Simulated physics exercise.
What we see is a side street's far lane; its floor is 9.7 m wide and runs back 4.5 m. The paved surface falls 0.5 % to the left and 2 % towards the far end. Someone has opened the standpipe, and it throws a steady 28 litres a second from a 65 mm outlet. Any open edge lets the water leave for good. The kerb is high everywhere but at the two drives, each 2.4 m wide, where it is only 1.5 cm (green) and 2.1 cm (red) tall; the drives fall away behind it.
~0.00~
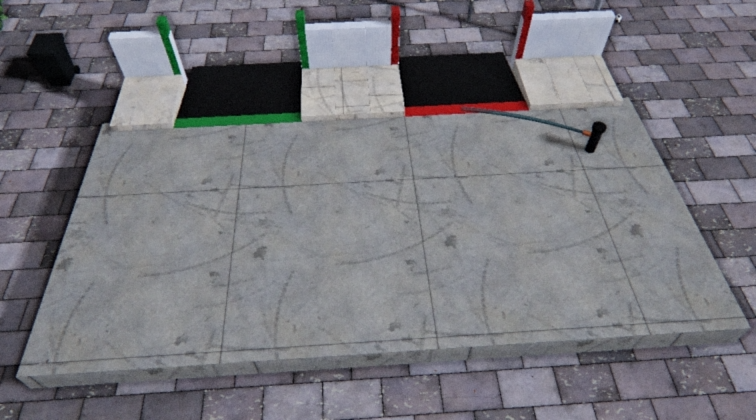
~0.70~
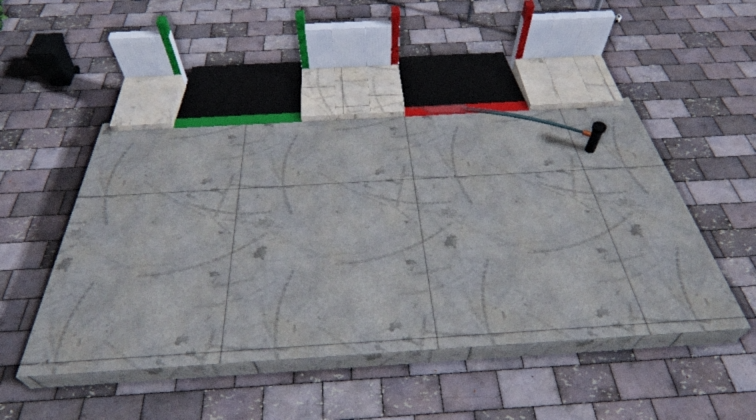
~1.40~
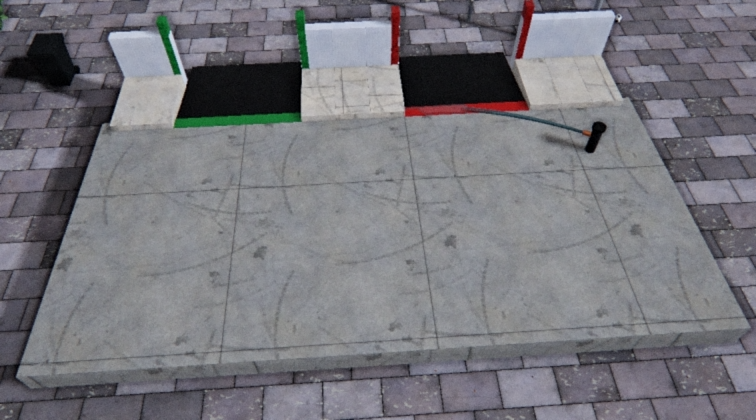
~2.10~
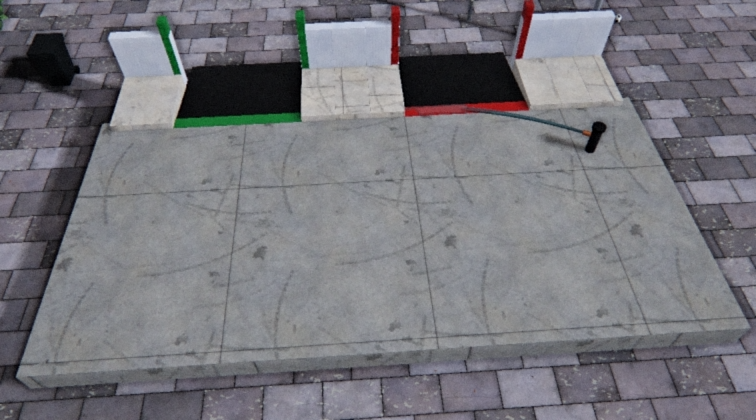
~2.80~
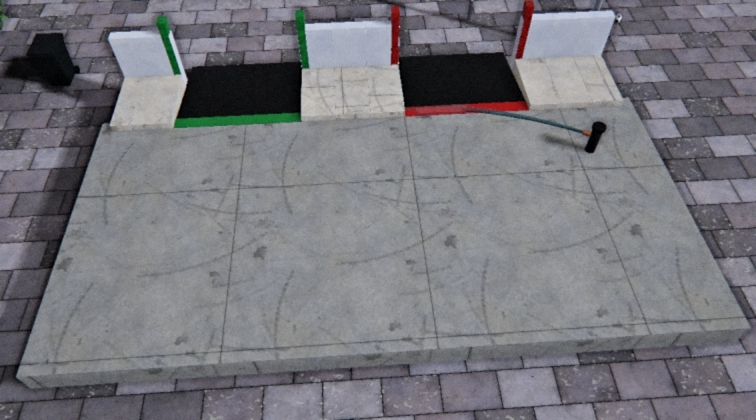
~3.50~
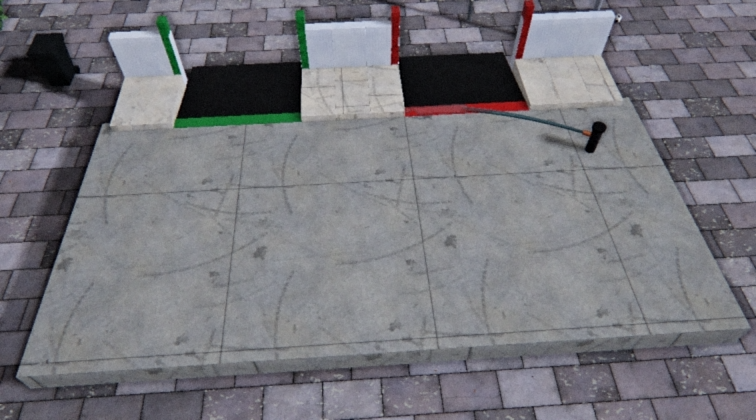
A grey paved slab with green and red edged gaps behind it stays still throughout.
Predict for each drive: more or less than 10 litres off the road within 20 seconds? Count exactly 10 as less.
Green driveway - less. Red driveway - more.
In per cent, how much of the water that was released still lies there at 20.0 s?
Around 0 out of every hundred.
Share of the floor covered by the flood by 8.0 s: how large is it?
Something like 0 percent is wet.
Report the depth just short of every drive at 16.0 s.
In centimetres, green: 0.0; red: 0.2.
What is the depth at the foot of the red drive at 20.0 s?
Some 0.2 cm.
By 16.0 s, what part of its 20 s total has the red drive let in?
By that time around 80 per cent is in.
After 5.0 s water covers under 5 % of the floor and is deepest (2 cm) near (456, 108); green driveway not reached, red driveway not reached.
After 8.0 s water covers under 5 % of the floor and is deepest (2 cm) near (456, 108); green driveway not reached, red driveway not reached.
After 12.0 s water covers under 5 % of the floor and is deepest (2 cm) near (456, 108); green driveway not reached, red driveway not reached.
After 16.0 s water covers under 5 % of the floor and is deepest (2 cm) near (456, 108); green driveway not reached, red driveway not reached.
After 20.0 s water covers under 5 % of the floor and is deepest (2 cm) near (456, 108); green driveway not reached, red driveway not reached.
